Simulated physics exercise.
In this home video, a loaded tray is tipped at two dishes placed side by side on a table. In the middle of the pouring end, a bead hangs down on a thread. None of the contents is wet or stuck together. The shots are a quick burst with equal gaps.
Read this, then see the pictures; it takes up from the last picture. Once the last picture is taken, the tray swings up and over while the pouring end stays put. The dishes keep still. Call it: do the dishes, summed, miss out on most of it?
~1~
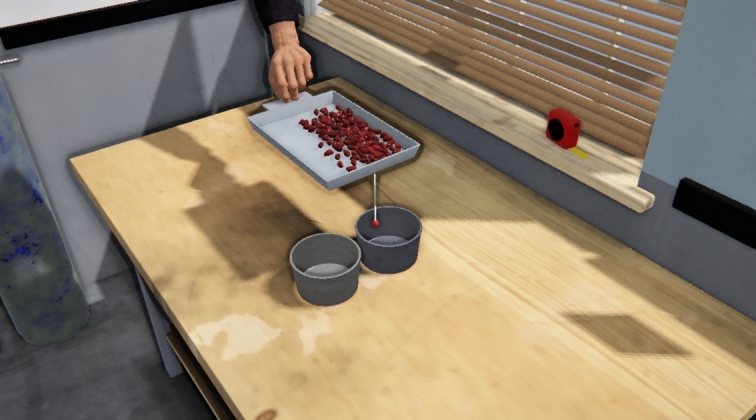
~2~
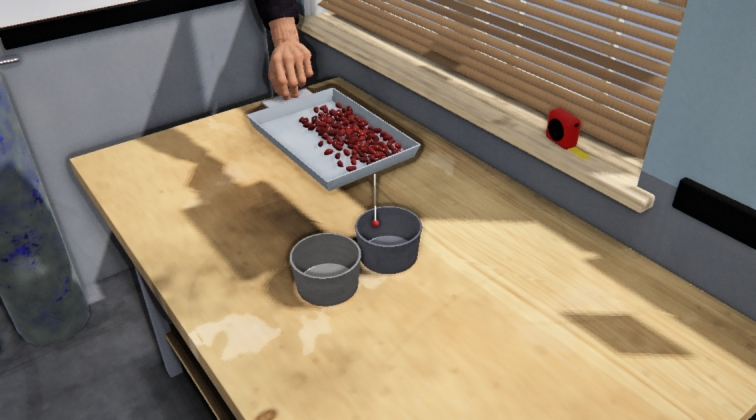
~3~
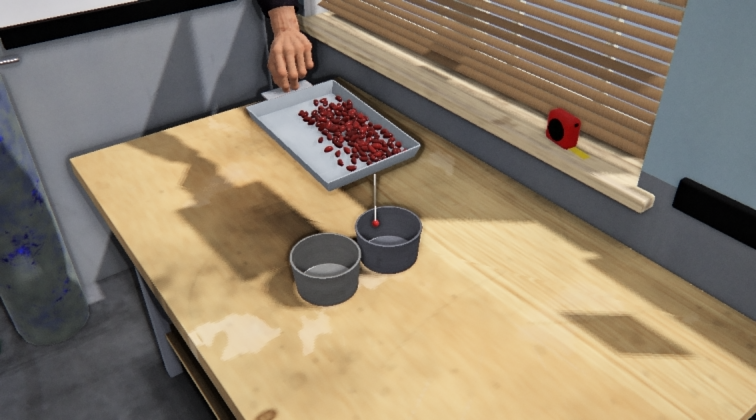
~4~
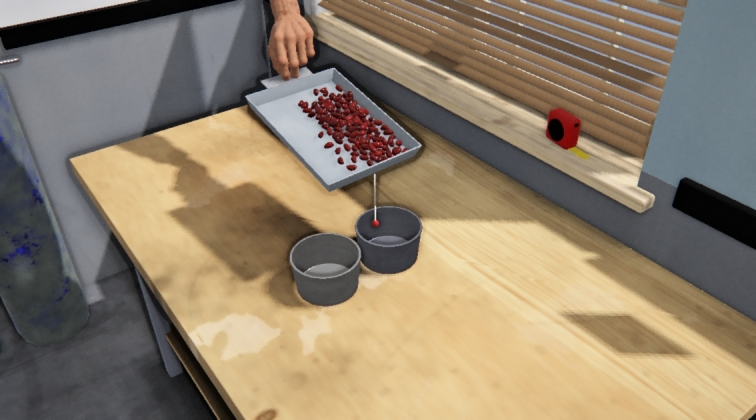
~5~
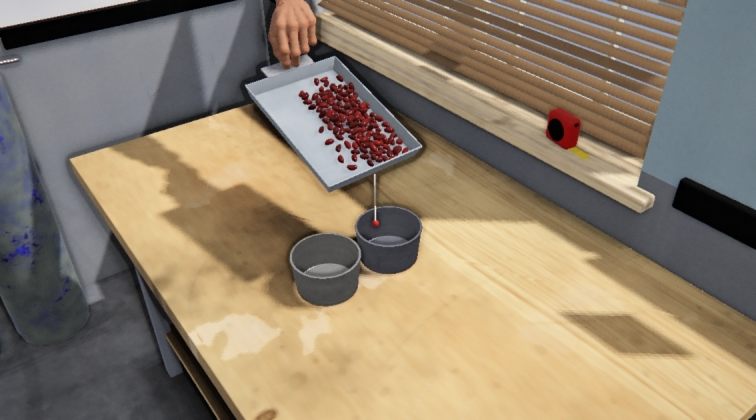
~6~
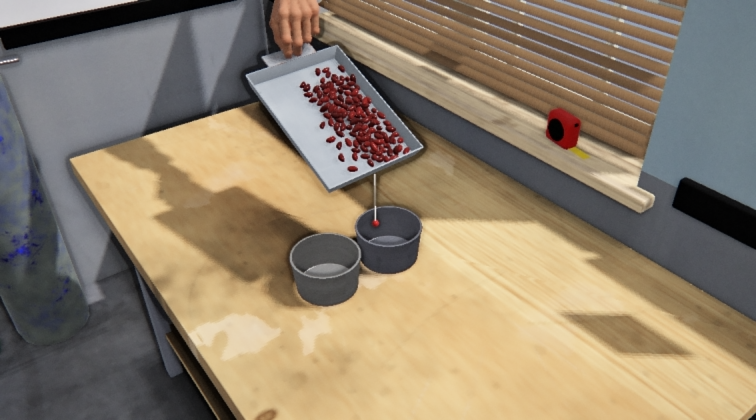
Yes, most of it misses them.
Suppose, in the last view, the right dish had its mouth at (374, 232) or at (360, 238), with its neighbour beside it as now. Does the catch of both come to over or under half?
Try 1: A minority of it. Try 2: A minority of it.
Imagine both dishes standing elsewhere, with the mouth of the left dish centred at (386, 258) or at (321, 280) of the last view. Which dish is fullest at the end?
So: The one further left first, and the one further right second.
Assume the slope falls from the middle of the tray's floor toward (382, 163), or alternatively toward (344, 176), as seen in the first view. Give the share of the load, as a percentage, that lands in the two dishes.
Respectively 20 and 60 in a hundred.
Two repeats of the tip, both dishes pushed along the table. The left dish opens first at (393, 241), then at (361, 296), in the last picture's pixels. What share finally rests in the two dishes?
First position: Some 40 %; second position: Some 30 %.
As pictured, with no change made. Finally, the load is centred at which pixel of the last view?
At about (395, 300), give or take.
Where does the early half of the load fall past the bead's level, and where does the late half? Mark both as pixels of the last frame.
The opening part goes through (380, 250); what follows goes through (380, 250).
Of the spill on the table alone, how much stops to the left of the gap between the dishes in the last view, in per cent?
I'd put it at close to 10 per cent.
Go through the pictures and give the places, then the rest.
Corners of the pouring end at (328, 178) and (414, 144), level; middle of the load at (349, 138), kidney beans; left dish at (345, 285); right dish at (409, 254); bead on its thread at (375, 223), in the first picture.
Corners of the pouring end at (329, 178) and (414, 144), level; middle of the load at (349, 137), in the second picture.
Corners of the pouring end at (329, 179) and (415, 144), tipped barely, lowest at the left corner; middle of the load at (349, 133), in the third picture.
Corners of the pouring end at (330, 181) and (416, 145), tipped a little, lowest at the left corner; middle of the load at (350, 128), in the fourth picture.
Corners of the pouring end at (330, 182) and (417, 145), tipped clearly, lowest at the left corner; middle of the load at (350, 123), in the fifth picture.
Corners of the pouring end at (331, 184) and (418, 146), tipped clearly, lowest at the left corner; middle of the load at (351, 119); left dish at (345, 285); right dish at (409, 254), in the sixth picture.
Soon after the last picture, tray tipped steeply; nearly all on the tray; a stray few in the air.
A little later, tray tipped past a quarter turn; about a third on the tray; a small part in the left dish; a stray few in the right dish; about a third outside both; a small part in the air.
Later still, tray tipped past a quarter turn; about a quarter in the left dish; a small part in the right dish; most outside both.
At rest, tray tipped past a quarter turn; about a quarter in the left dish; a small part in the right dish; most outside both.
